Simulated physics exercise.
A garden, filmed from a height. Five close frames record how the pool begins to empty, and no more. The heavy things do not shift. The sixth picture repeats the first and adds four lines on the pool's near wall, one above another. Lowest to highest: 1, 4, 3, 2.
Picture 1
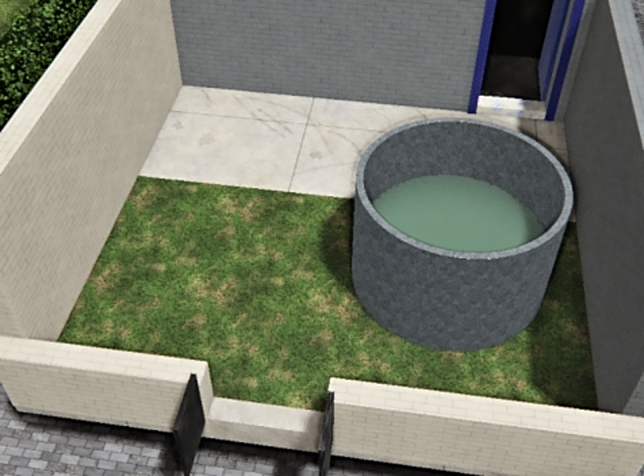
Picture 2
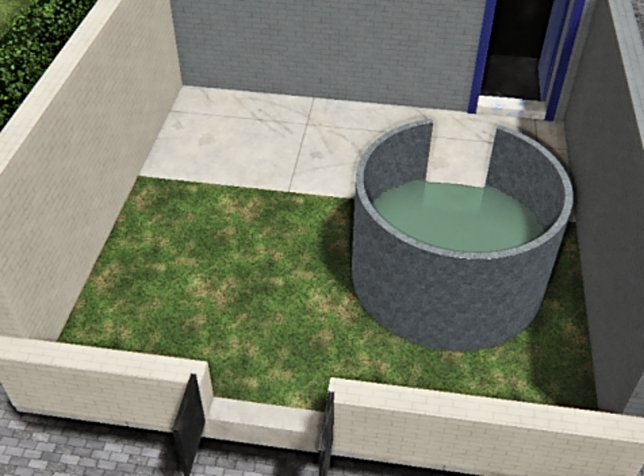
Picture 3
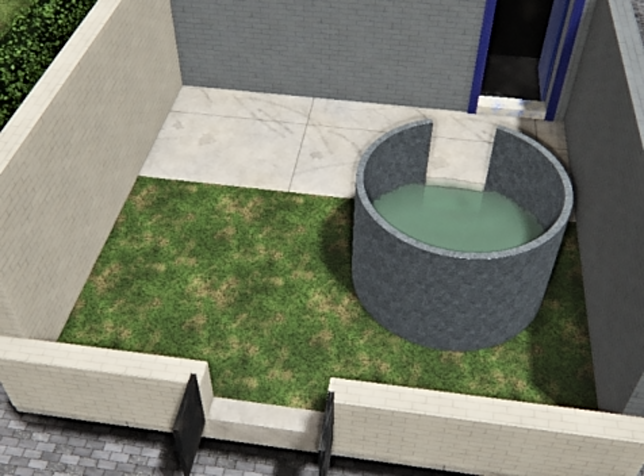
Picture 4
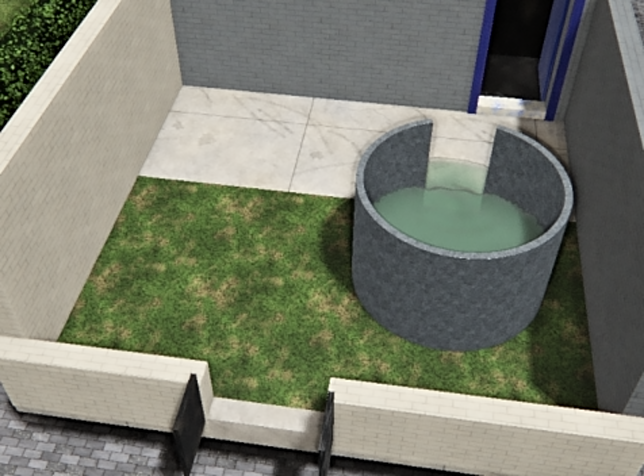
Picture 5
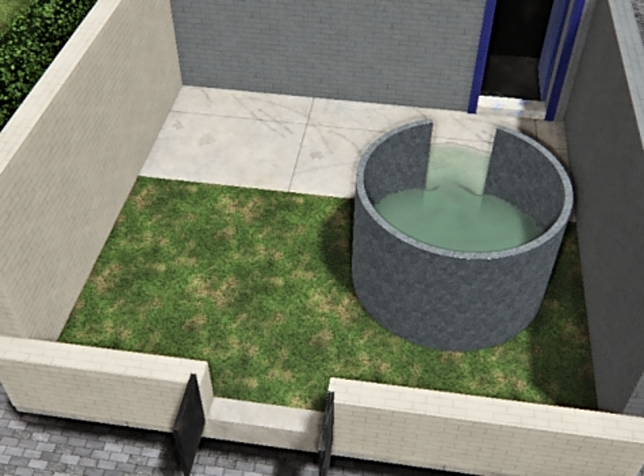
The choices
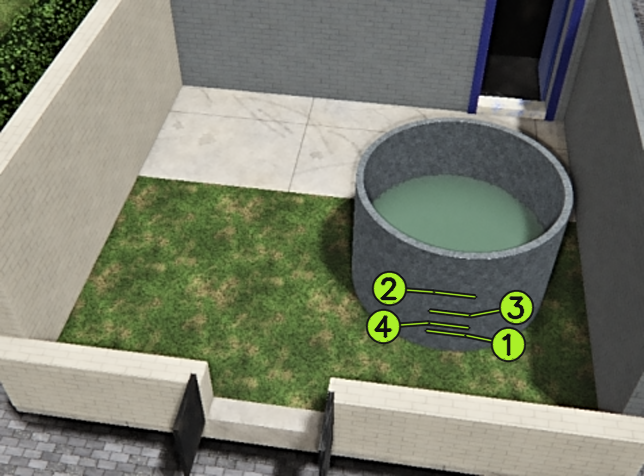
Walled yard with patchy grass and paving, a gap opening in the round grey pool's far wall and green water flowing through.
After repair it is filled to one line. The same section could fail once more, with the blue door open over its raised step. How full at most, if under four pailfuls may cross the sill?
The answer is level 4.
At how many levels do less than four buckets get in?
Two.
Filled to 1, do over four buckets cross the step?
No, that is safe.
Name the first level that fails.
Level 3.
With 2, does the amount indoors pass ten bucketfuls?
Yes, it does.
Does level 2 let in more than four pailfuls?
Yes.
In lime, 1 at (446, 333); 2 at (453, 294); 3 at (450, 313); 4 at (448, 325); from the bottom up 1, 4, 3, 2.
Choosing 1, nothing gets over.
Choosing 2, dozens of bucketfuls pour in.
Choosing 3, about 10 bucketfuls get in.
Choosing 4, a bucket or two gets in.
